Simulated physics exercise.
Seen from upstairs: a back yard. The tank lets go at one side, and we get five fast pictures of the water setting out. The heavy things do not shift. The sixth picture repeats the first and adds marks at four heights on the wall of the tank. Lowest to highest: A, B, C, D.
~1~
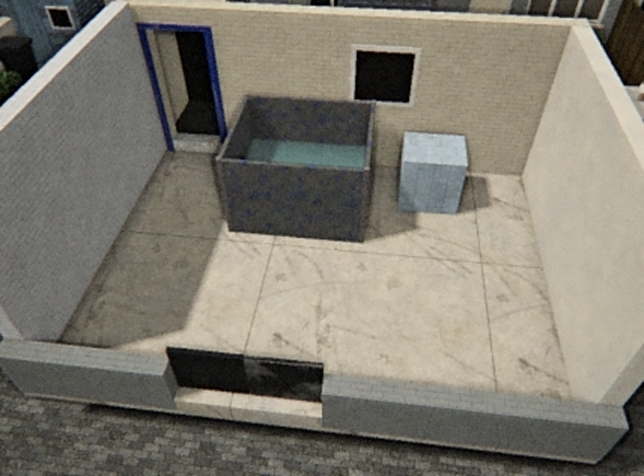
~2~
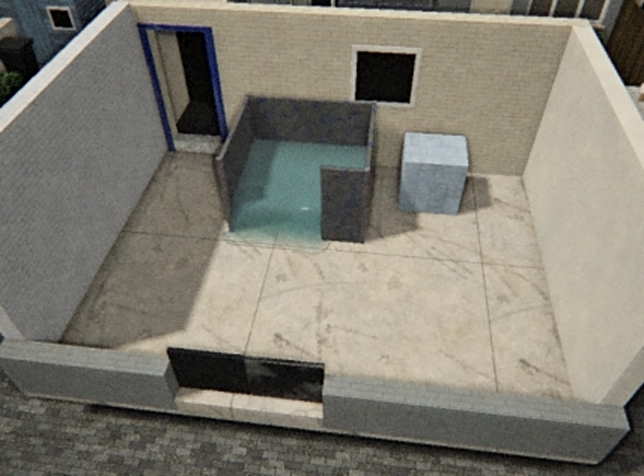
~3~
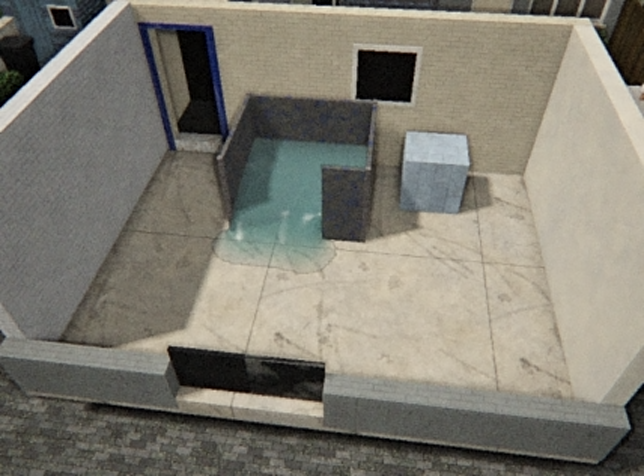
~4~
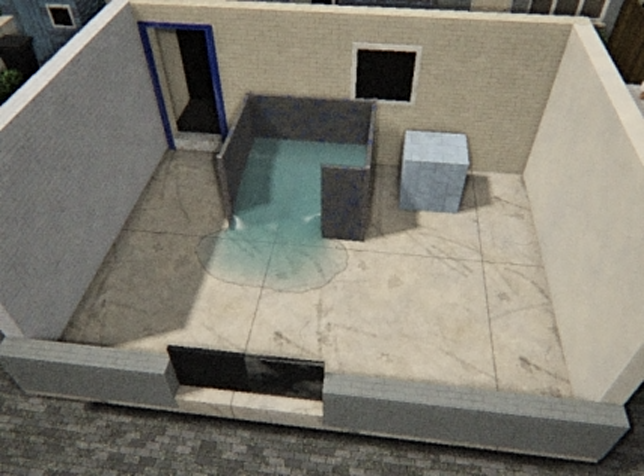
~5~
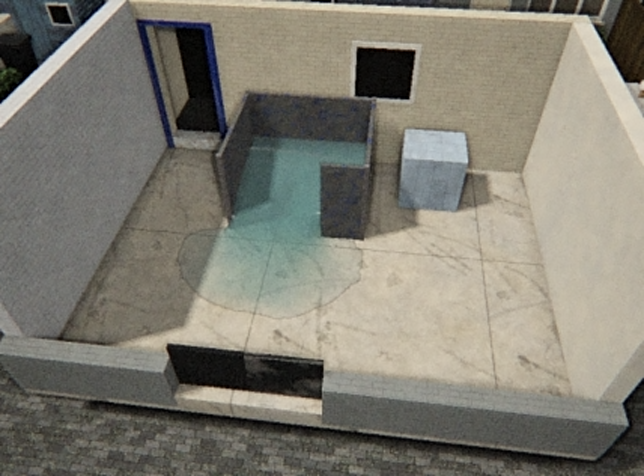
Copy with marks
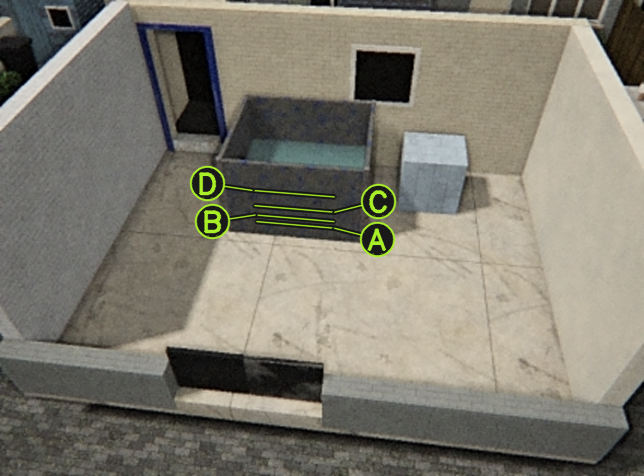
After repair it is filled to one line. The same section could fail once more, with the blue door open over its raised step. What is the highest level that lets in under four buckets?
D will do.
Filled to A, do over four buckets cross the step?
No, not at all.
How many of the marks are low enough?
All of them.
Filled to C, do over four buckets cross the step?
No, not at all.
On the marked copy, A at (294, 224); B at (294, 218); C at (294, 208); D at (293, 193); from the bottom up A, B, C, D.
For level A, nothing gets over.
For level B, nothing gets over.
For level C, nothing gets over.
For level D, a bucket or two gets in.
